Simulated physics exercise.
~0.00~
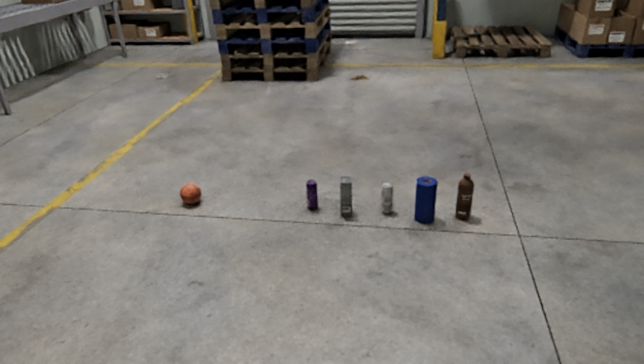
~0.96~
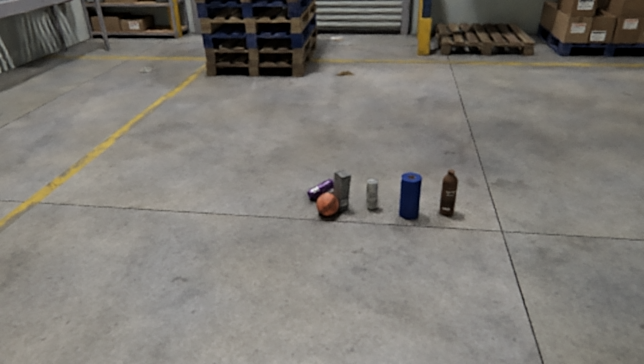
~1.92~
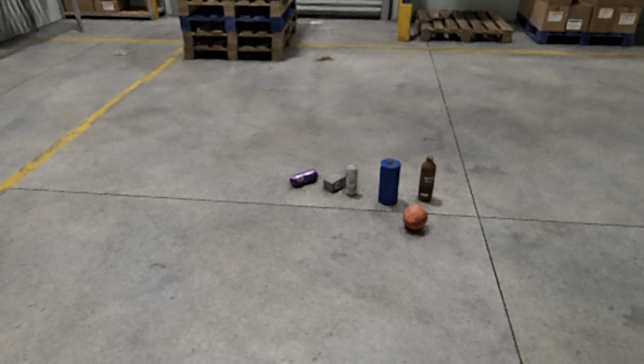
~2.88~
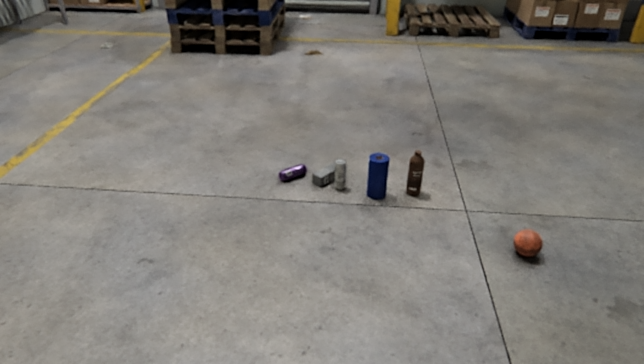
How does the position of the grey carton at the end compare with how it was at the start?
The grey carton stands upright at the start, but at the end it is lying on its side on the floor.
An orange ball rolls right, knocks over the purple can and grey carton, and rolls past the rest.
